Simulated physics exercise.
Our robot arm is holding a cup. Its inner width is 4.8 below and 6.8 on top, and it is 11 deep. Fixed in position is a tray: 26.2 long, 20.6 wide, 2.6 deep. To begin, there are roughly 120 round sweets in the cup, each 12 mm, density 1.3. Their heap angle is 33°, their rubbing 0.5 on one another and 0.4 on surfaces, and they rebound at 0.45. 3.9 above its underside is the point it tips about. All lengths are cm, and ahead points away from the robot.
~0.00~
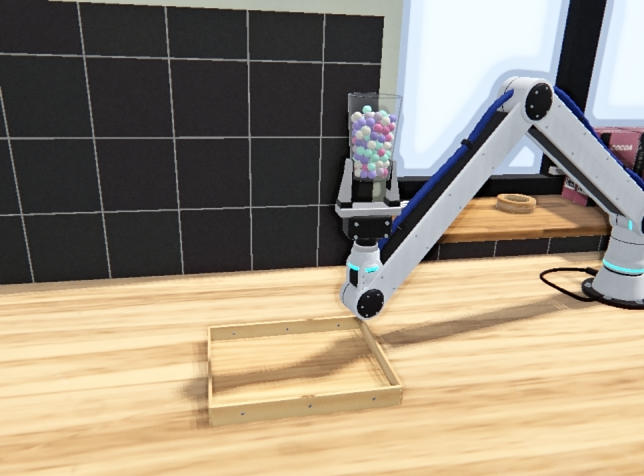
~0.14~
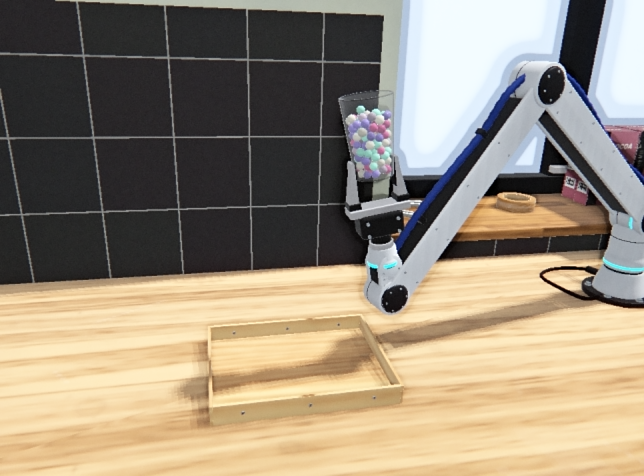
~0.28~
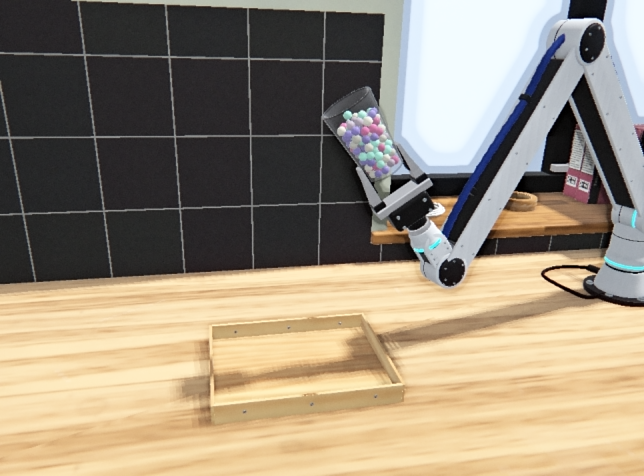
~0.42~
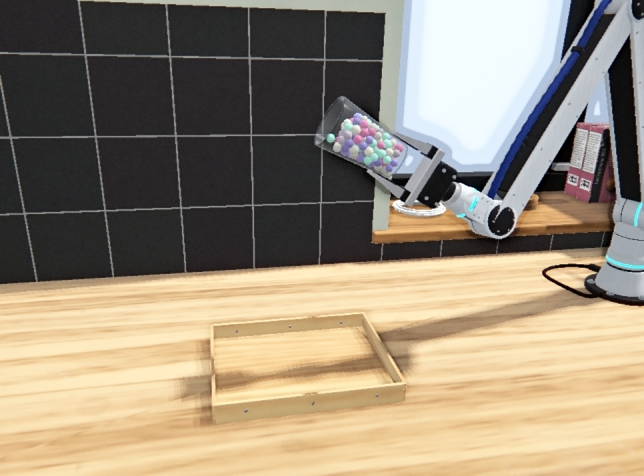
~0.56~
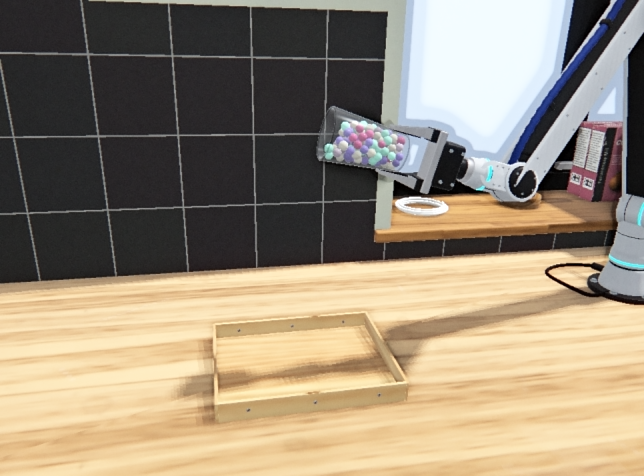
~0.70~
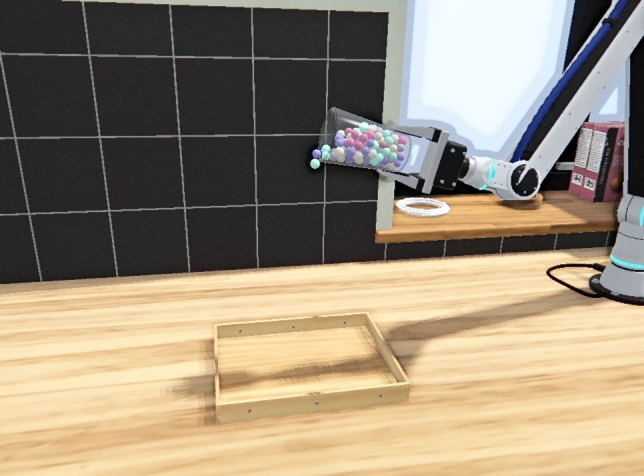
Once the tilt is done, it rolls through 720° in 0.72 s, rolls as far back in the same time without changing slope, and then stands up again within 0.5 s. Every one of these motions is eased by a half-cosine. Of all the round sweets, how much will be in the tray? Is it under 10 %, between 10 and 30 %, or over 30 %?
Between 10 and 30 %.
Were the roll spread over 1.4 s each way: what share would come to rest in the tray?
You'd be looking at some 40 per cent.
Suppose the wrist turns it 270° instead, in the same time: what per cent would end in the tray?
Around 20 %.
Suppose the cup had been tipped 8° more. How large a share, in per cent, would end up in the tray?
In that case I'd expect around 45 per cent.
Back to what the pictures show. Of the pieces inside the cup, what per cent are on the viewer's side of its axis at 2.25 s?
45 %.
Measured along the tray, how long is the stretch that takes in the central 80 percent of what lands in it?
Spread length: Close to 10 cm.
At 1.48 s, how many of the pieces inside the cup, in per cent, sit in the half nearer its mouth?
Some 45 per cent.
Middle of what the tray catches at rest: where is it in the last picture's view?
At about (264, 359).
After 1.48 s, tipped 76°, highest piece 37 above the table; 107 in the cup, 9 in the tray, 4 in flight or on a rim.
After 2.25 s, tipped 67°, highest piece 36 above the table; 96 in the cup, 17 in the tray, 1 on the table or floor, 6 in flight or on a rim.
After 2.84 s, upright, highest piece 39 above the table; 93 in the cup, 23 in the tray, 4 on the table or floor.
After 3.54 s, upright, highest piece 39 above the table; 93 in the cup, 23 in the tray, 4 on the table or floor.
In the end, 93 in the cup, 23 in the tray, 4 on the table or floor. That is 19 % in the tray.
